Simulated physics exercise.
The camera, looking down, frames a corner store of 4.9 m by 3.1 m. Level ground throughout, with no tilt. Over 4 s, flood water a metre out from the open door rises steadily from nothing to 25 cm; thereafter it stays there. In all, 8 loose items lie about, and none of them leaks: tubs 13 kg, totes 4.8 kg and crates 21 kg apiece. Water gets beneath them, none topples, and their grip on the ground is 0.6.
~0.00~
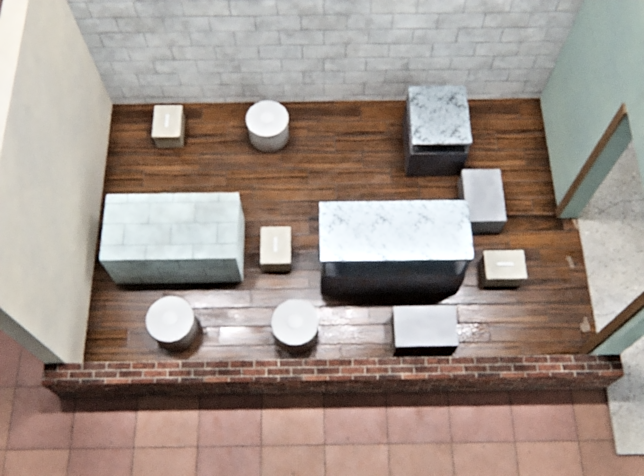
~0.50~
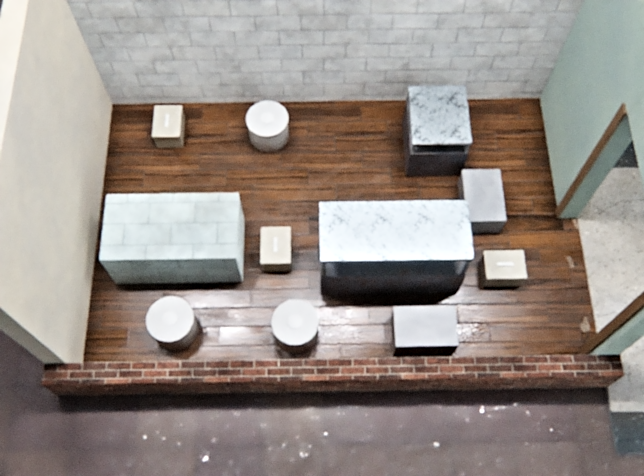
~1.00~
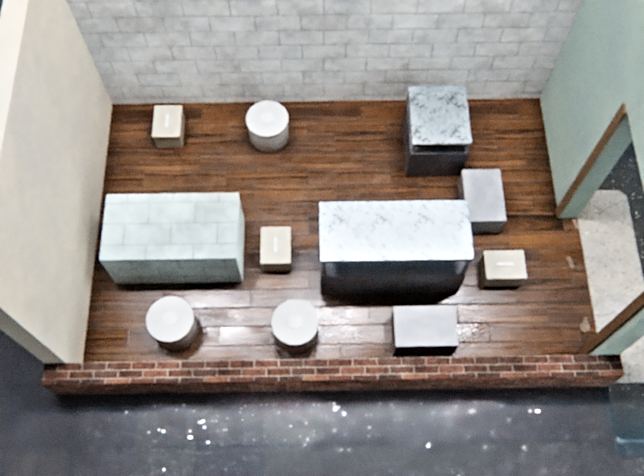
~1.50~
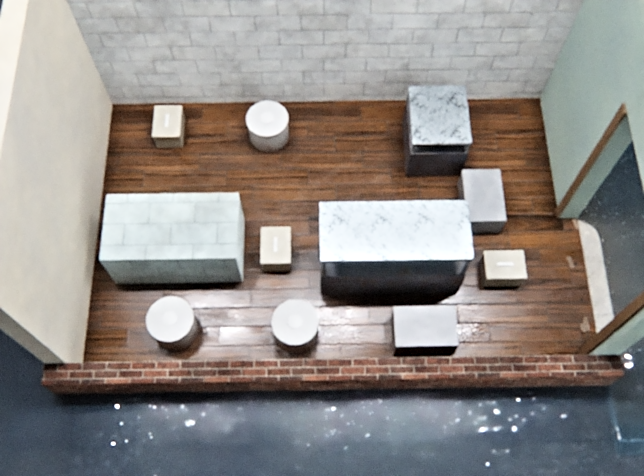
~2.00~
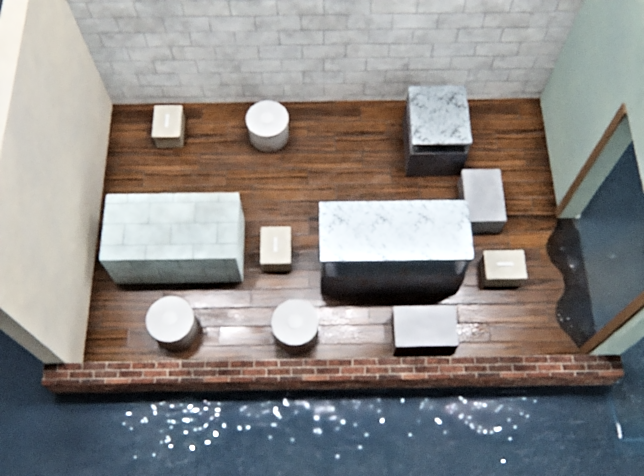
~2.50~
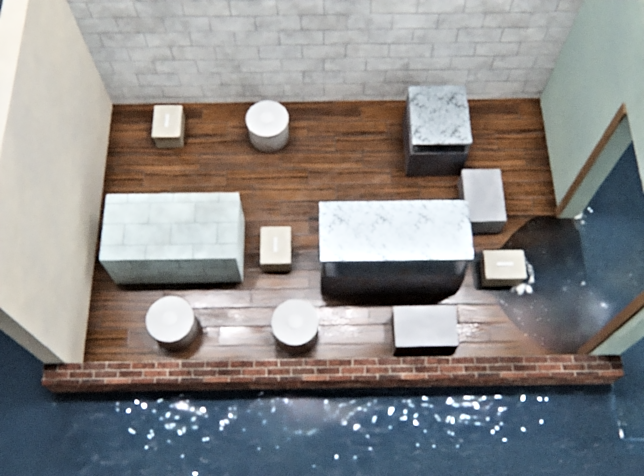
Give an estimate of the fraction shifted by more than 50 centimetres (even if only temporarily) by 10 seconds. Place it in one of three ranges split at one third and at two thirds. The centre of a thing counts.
The share that gets pushed that far will be two thirds or higher.
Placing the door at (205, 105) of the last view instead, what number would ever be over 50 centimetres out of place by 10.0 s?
The count would be 7.
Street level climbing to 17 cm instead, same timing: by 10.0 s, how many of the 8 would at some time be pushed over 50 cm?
Count: 5.
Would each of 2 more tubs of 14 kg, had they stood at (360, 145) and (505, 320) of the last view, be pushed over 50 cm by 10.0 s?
Inside the limit, then above the limit.
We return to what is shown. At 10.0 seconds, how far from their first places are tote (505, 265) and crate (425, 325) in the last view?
200 cm, 200 cm.
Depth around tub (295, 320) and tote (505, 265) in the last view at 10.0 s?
I'd put it at 23 cm and 11 cm respectively.
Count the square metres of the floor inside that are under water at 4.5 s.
Wet area: Approx. 6.0 m2.
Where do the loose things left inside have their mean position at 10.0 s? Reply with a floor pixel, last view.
Mean floor pixel: About (196, 240).
After 3.5 s 0 of 8 are over 50 cm from their spots; 1 afloat.
After 4.5 s 1 of 8 are over 50 cm from their spots; 1 afloat.
After 7.0 s 4 of 8 are over 50 cm from their spots; 5 afloat.
After 10.0 s 6 of 8 are over 50 cm from their spots, and 6 have been at some point; 8 afloat.
